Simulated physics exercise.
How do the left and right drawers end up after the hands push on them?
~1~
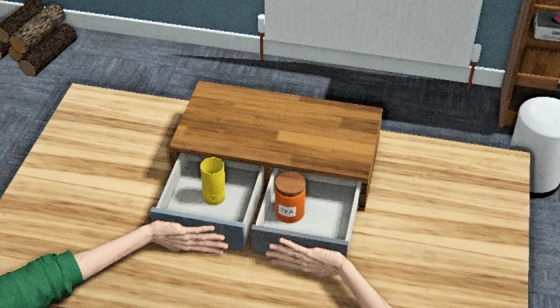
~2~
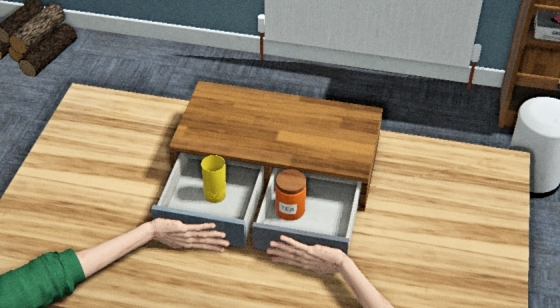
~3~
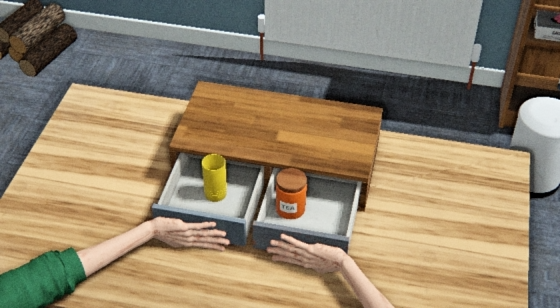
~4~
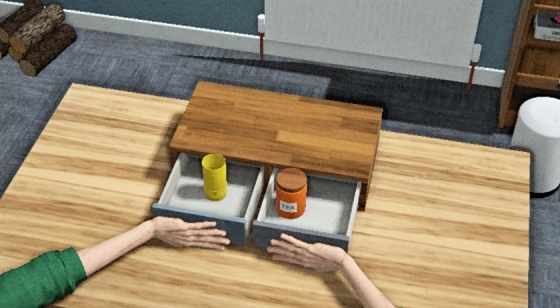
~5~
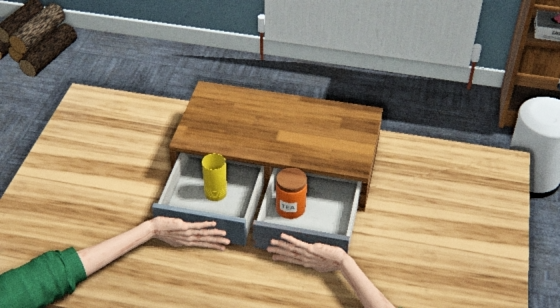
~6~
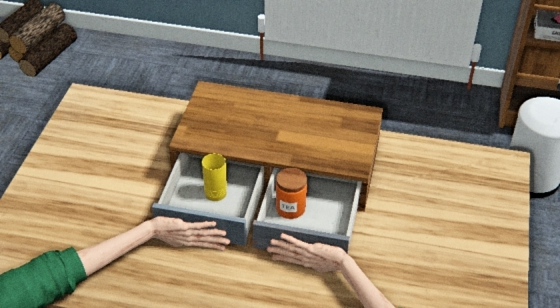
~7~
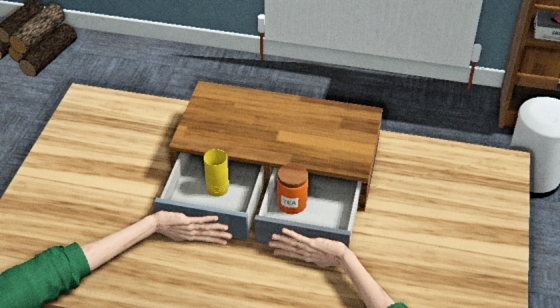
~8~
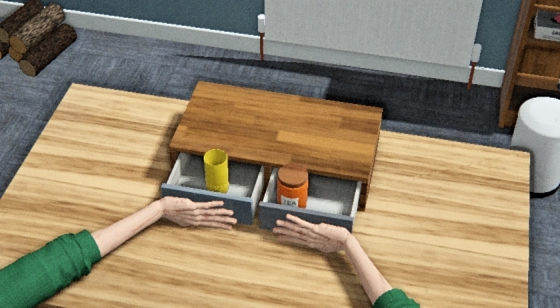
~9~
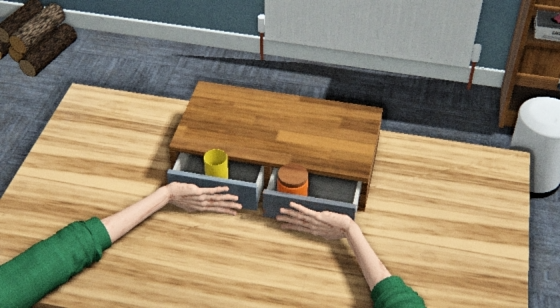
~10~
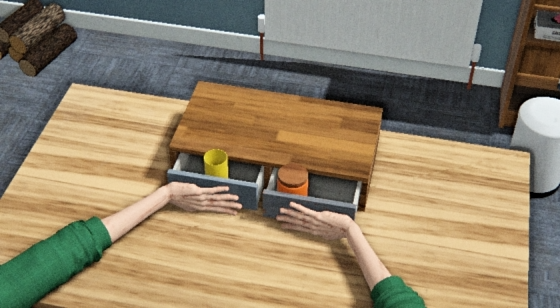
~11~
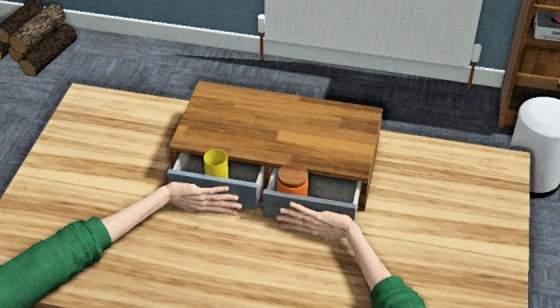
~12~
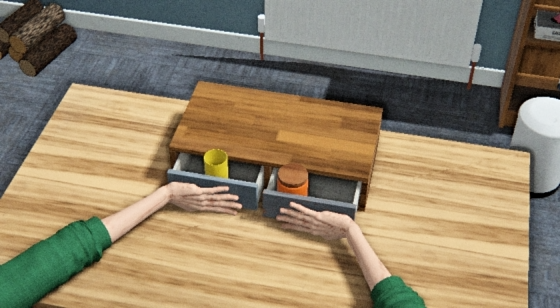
Both drawers slide partway in and then stop, so the left one and the right one are each left ajar.
On a wooden table, two hands push two open drawers inward, but both stay ajar.
